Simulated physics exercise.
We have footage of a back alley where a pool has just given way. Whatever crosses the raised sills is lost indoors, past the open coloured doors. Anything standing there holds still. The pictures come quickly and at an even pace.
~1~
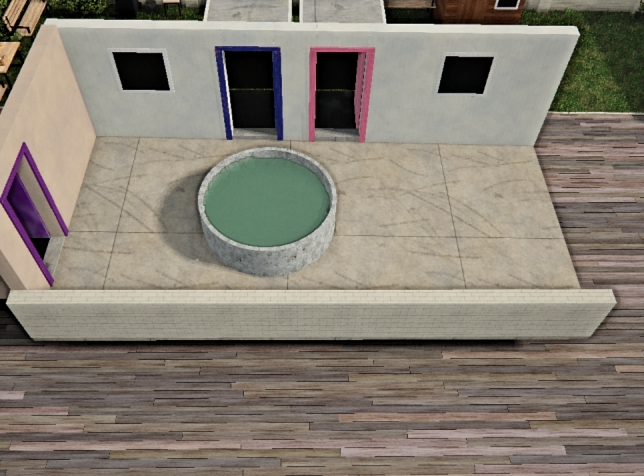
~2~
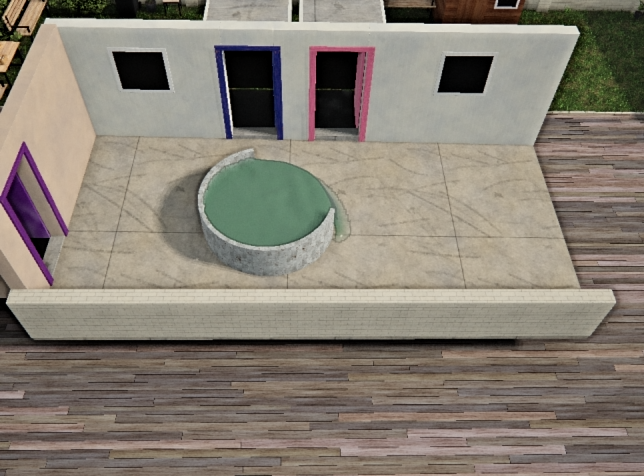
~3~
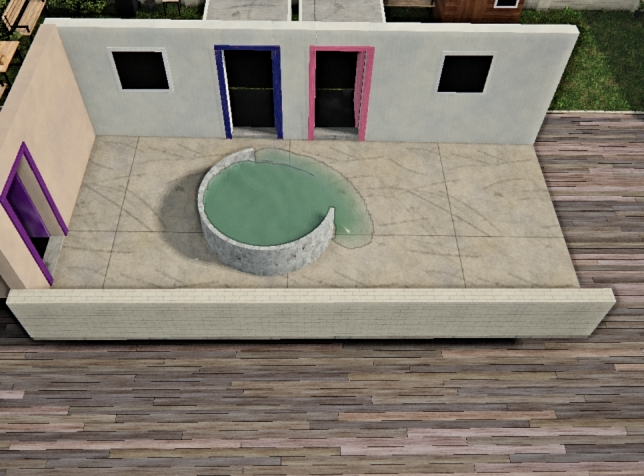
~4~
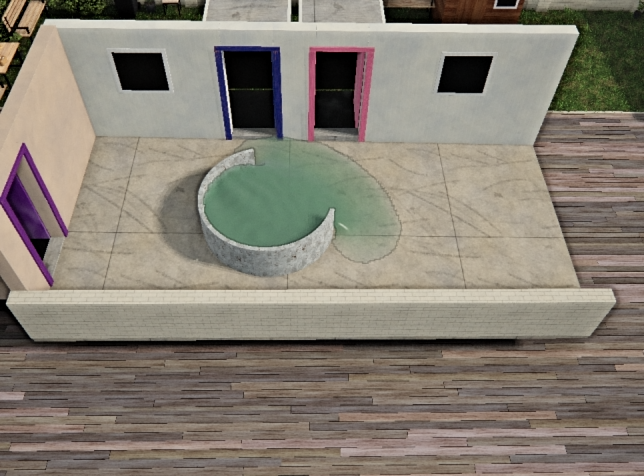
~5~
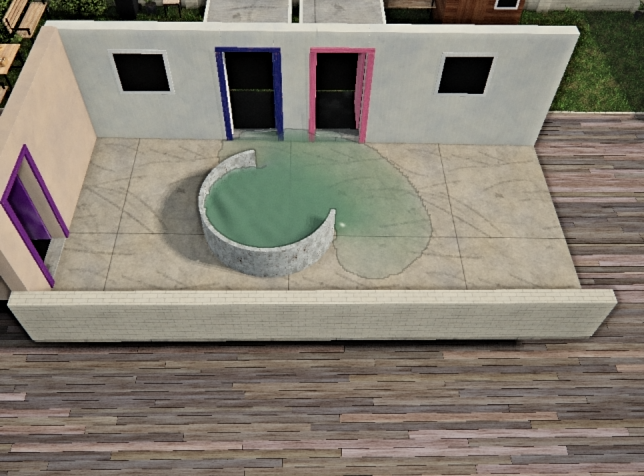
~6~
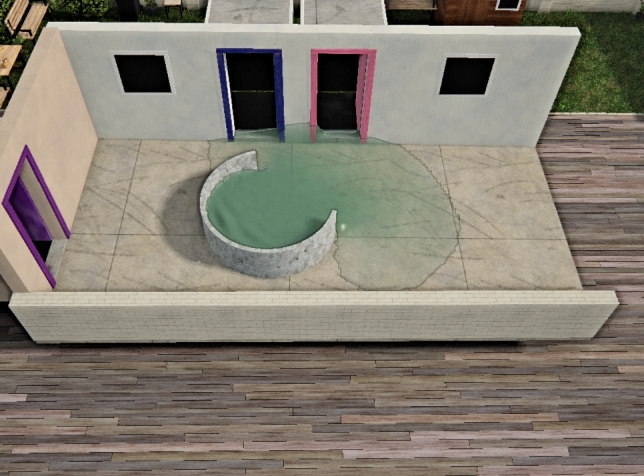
A back alley courtyard with a pale tiled floor is seen from high above, its front edged by a low cream wall. A round stone pool of green water sits left of centre, with blue and pink doorframes behind it and a purple one at left. The pool's far right side opens and green water spreads across the tiles, back toward the doorways and rightward, while the view stays almost still.
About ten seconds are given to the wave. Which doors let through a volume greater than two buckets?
In the end the blue door is going to be swamped; the purple door is going to stay within two buckets; the pink door is going to be swamped.
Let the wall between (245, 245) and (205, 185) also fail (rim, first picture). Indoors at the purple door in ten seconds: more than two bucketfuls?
Taking them in turn, purple tops the limit.
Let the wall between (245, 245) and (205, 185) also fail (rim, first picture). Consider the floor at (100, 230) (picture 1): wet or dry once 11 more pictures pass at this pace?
Soaked.
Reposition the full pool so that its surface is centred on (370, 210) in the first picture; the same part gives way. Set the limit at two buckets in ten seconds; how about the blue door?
Check, blue door: Limit not reached.
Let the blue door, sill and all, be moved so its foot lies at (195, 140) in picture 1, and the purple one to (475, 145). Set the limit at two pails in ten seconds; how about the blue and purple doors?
Taking them in turn, the blue door remains below the mark and the purple door crosses the line.
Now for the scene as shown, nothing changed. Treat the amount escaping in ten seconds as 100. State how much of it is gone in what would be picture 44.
Roughly 80 percent of it.
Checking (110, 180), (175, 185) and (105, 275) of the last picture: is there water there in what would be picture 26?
Point 1: Drenched; point 2: Drenched; point 3: Not wet.
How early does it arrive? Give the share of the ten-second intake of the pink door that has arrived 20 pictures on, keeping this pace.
My guess is about 100 %.
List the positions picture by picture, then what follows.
The first frame shows still water in the round pool at (268, 199).
In the second frame, the front is at (343, 237), out from the gap on the round pool's far side.
In the third frame, the front is at (360, 243), out from the gap on the round pool's far side.
In the fourth frame, the front is at (381, 252), out from the gap on the round pool's far side.
In the fifth frame, the front is at (416, 253), out from the gap on the round pool's far side.
In the sixth frame, water pours out on the round pool's far side and has run to (448, 251).
A moment on, water covers 50 % of the floor; the blue door over two buckets in, the purple door not reached, the pink door over two buckets in.
Next, water covers 55 % of the floor; the blue door over two buckets in, the purple door not reached, the pink door far over two buckets in.
Then, water covers 60 % of the floor; the blue door over two buckets in, the purple door not reached, the pink door far over two buckets in.
Later, water covers 65 % of the floor; the blue door over two buckets in, the purple door wet at the sill, nothing in, the pink door far over two buckets in.
In the end, water covers 55 % of the floor; the blue door over two buckets in, the purple door wet at the sill, nothing in, the pink door far over two buckets in.
